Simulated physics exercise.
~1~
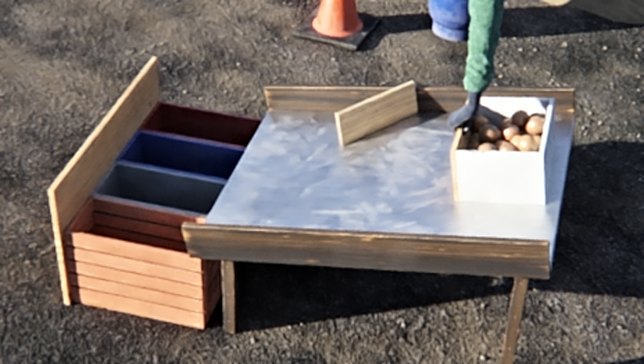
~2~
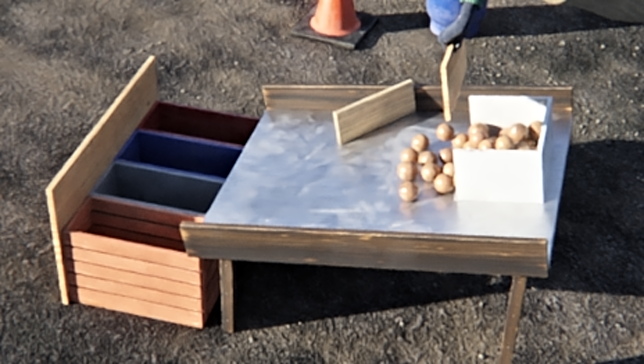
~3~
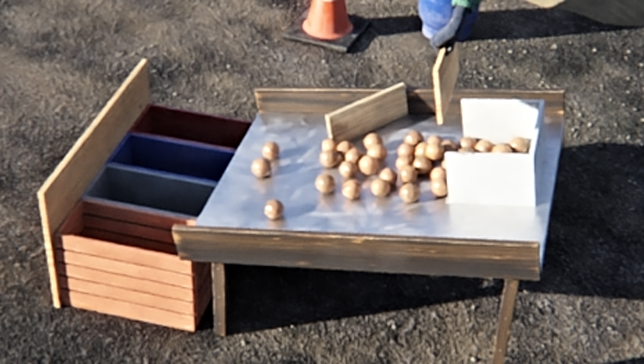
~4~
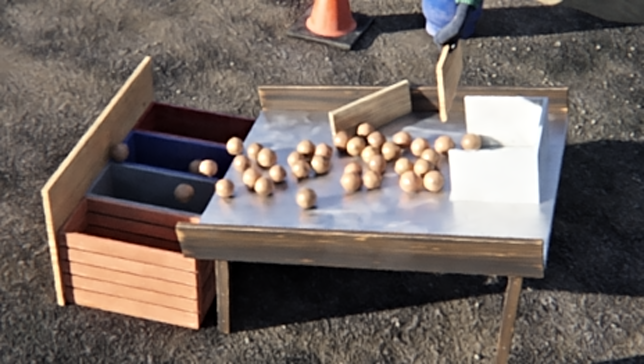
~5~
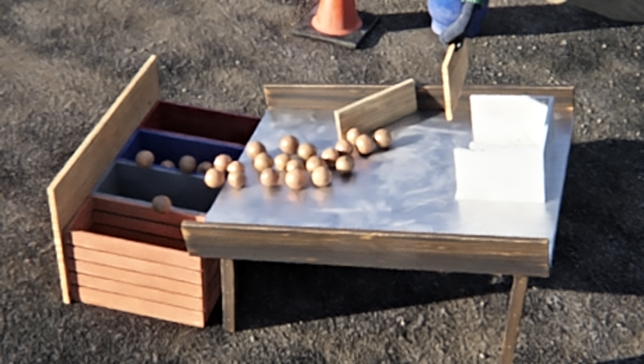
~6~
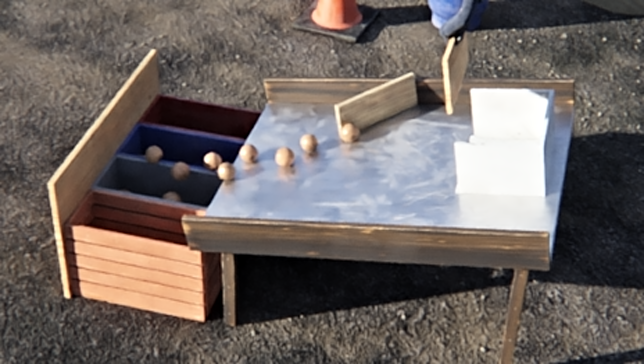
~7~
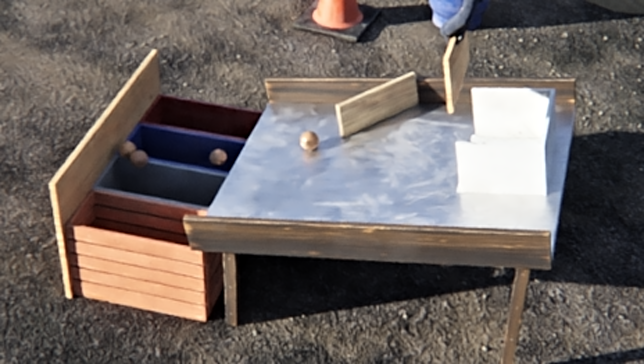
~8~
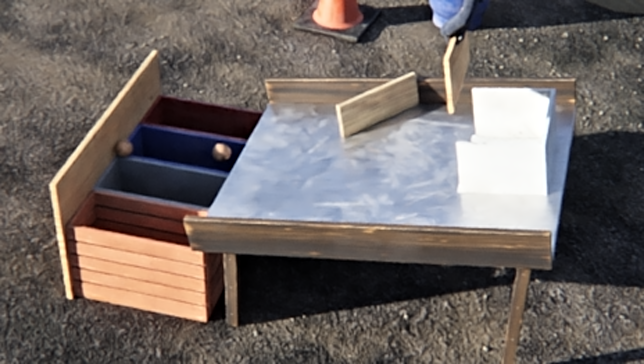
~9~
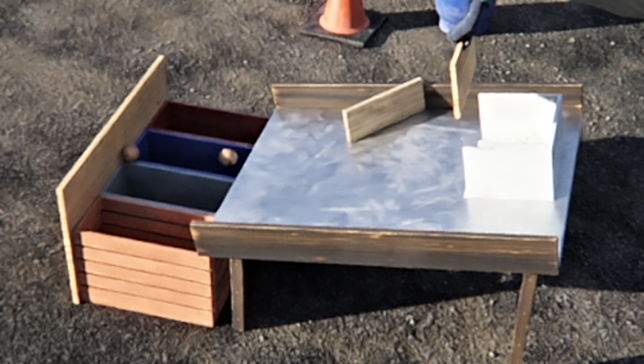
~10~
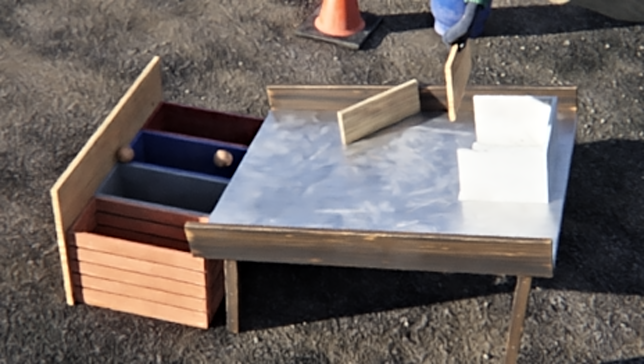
A gloved hand lifts a gate and onions roll left down the table into tubs.
